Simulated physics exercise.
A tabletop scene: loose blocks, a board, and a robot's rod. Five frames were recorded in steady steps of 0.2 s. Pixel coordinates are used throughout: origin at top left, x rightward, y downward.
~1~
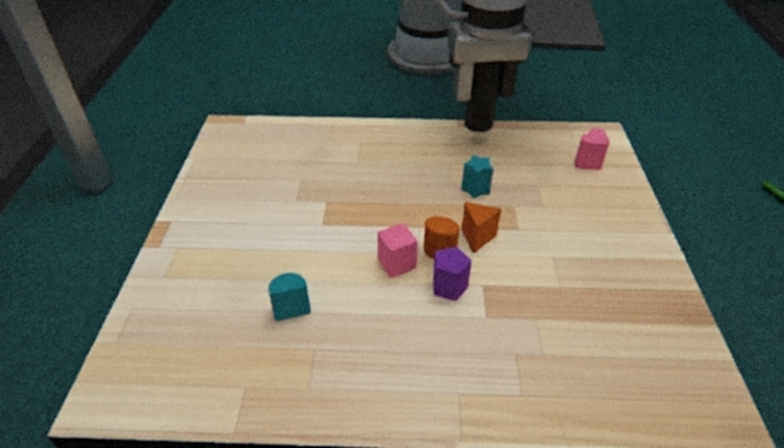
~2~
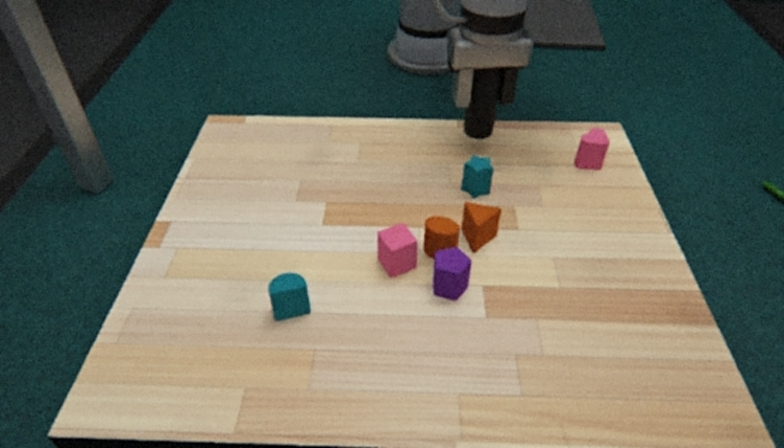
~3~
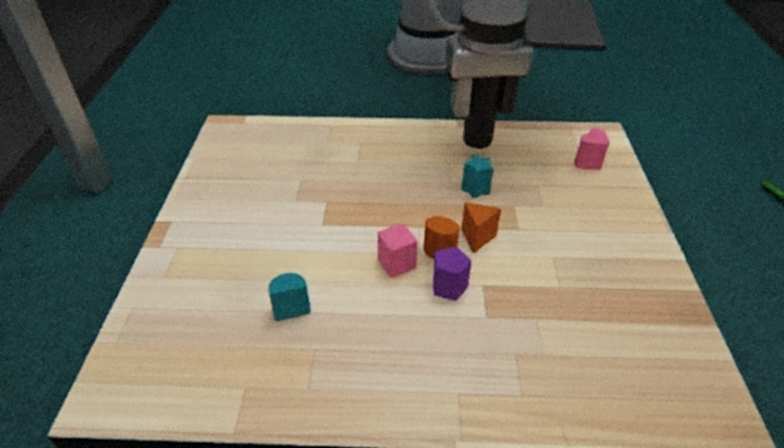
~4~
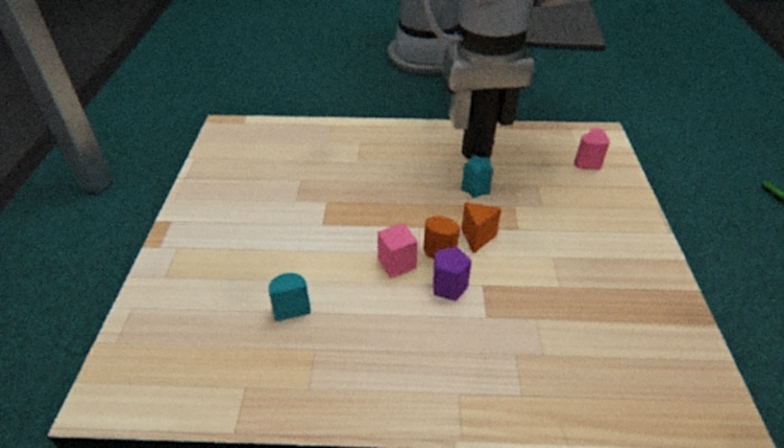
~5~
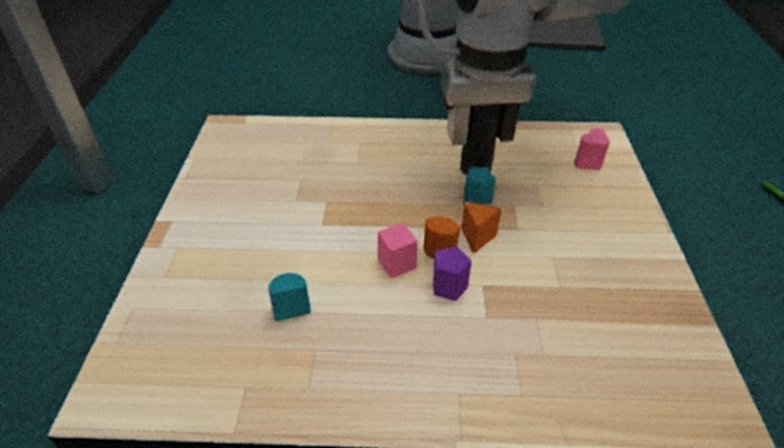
A robot's dark rod moved slowly forward across the wooden table to a small teal block, then nudged it a short way toward the orange blocks, while all the other blocks stayed still.
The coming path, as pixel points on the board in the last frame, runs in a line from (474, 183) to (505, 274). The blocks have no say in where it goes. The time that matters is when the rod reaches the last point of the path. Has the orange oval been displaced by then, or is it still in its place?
Left in place.
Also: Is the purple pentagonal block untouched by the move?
Going by the path, no.
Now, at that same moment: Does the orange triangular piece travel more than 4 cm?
It seems so.
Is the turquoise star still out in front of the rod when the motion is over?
That would be a yes.
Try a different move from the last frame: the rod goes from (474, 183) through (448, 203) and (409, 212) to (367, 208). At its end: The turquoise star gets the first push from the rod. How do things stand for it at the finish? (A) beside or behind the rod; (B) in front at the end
Choice A: Beside or behind the rod.
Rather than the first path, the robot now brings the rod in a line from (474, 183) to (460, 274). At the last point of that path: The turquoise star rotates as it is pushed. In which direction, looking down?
Looking down, it rotates anti-clockwise.
On the path given first. One third of the way, rod at (484, 196); turquoise star at (490, 202); orange triangular piece at (481, 218), turned 20° clockwise.
Two thirds of the way, rod at (495, 227); purple pentagonal block at (448, 263); turquoise star at (502, 235); orange triangular piece at (480, 247), turned 35° clockwise.
At the end, rod at (508, 260); orange oval not moved; purple pentagonal block at (442, 267), turned 25° clockwise; turquoise star at (518, 271); orange triangular piece at (482, 262), turned 65° clockwise.
